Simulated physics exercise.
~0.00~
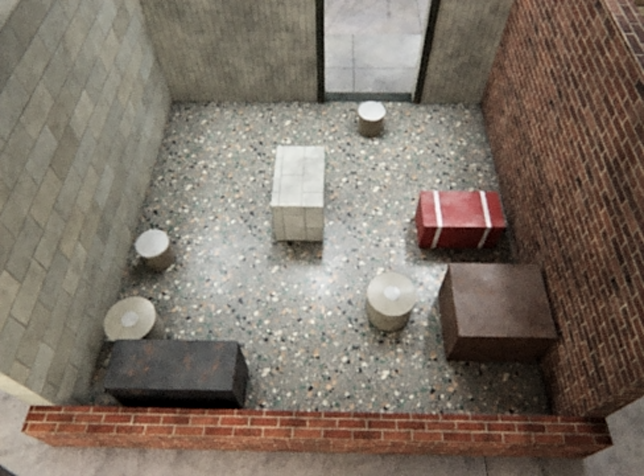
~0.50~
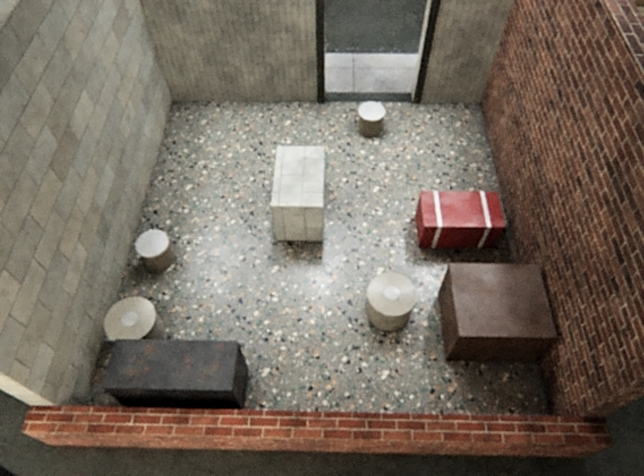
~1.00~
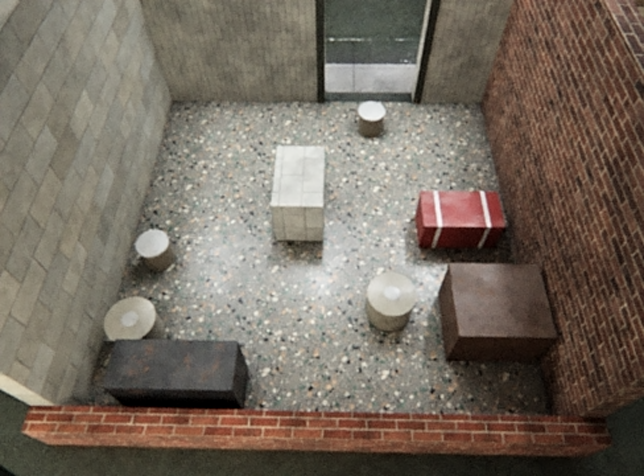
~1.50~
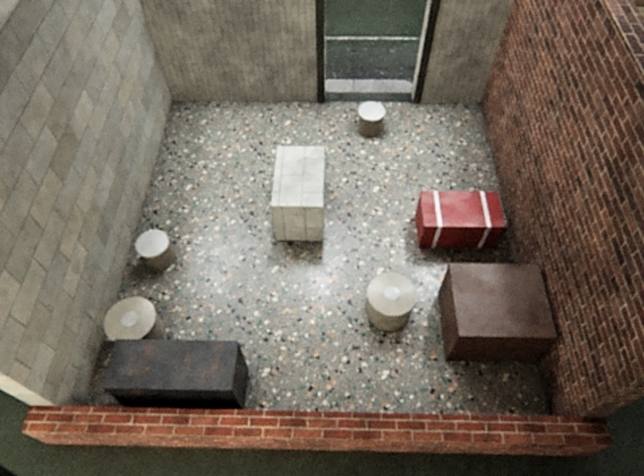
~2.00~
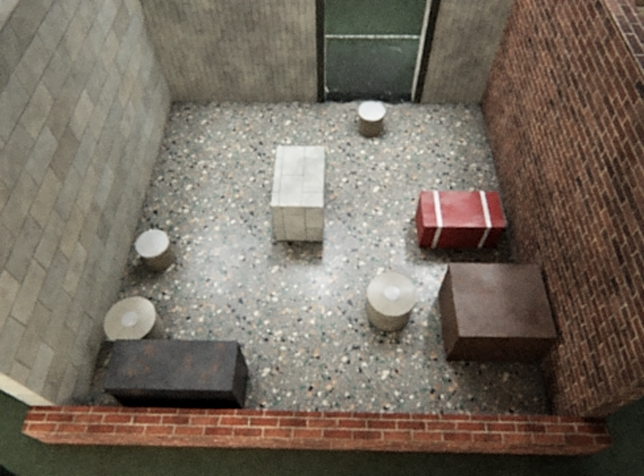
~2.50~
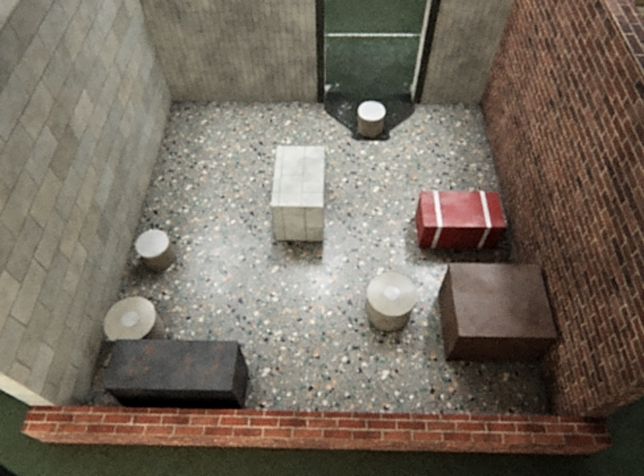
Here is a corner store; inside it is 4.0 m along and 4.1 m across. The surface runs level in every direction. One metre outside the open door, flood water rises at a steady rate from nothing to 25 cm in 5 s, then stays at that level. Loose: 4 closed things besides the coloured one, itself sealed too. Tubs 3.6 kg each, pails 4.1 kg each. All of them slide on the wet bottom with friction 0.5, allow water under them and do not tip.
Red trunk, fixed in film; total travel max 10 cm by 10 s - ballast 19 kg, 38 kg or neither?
It will take more than either choice to stop it.
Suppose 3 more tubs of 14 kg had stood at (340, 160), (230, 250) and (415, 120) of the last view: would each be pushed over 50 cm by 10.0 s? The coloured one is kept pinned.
First: Beyond the limit; second: Inside the limit; third: Beyond the limit.
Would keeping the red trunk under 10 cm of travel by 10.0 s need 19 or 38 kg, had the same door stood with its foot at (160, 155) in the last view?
So neither mass does it.
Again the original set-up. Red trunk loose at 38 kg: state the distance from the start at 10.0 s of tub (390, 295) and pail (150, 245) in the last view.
Net displacement, in order: 80 cm; 10 cm.
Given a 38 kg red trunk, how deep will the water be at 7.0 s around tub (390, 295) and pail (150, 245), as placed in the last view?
Some 8 cm at the first, some 3 cm at the second.
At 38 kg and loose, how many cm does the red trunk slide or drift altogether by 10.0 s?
I'd say close to 80 cm in total.
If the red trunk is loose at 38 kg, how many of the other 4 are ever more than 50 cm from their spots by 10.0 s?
Answer: 2.
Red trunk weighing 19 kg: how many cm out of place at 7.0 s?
Shift: Roughly 50 cm.
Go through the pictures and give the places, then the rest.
The first frame shows the red trunk at (462, 209), on the bottom; water covers 0.0 m2; 0 of 5 have shifted.
The second frame shows the red trunk at (462, 209), on the bottom; water covers 0.0 m2; 0 of 5 have shifted.
The third frame shows the red trunk at (462, 209) rests on the ground; 0.0 m2 under water; 0 of 5 have shifted.
The fourth frame shows the red trunk at (462, 209), on the bottom; 0.0 m2 under water; 0 of 5 have shifted.
The fifth frame shows the red trunk at (462, 209) rests on the ground; 0.0 m2 under water; 0 of 5 have shifted.
The sixth frame shows the red trunk at (462, 209), on the bottom; water covers 0.4 m2; 0 of 5 have shifted.
After 3.5 s the red trunk would be 0 cm from its start with 19 kg and 0 cm from its start with 38 kg; 0 cm of water round it then.
After 4.5 s the red trunk would be 0 cm from its start with 19 kg and 0 cm from its start with 38 kg; 3 cm of water round it then.
After 7.0 s the red trunk would be 51 cm from its start with 19 kg and 24 cm from its start with 38 kg; 8 cm of water round it then.
After 10.0 s the red trunk would be 193 cm from its start with 19 kg and 73 cm from its start with 38 kg; 12 cm of water round it then.
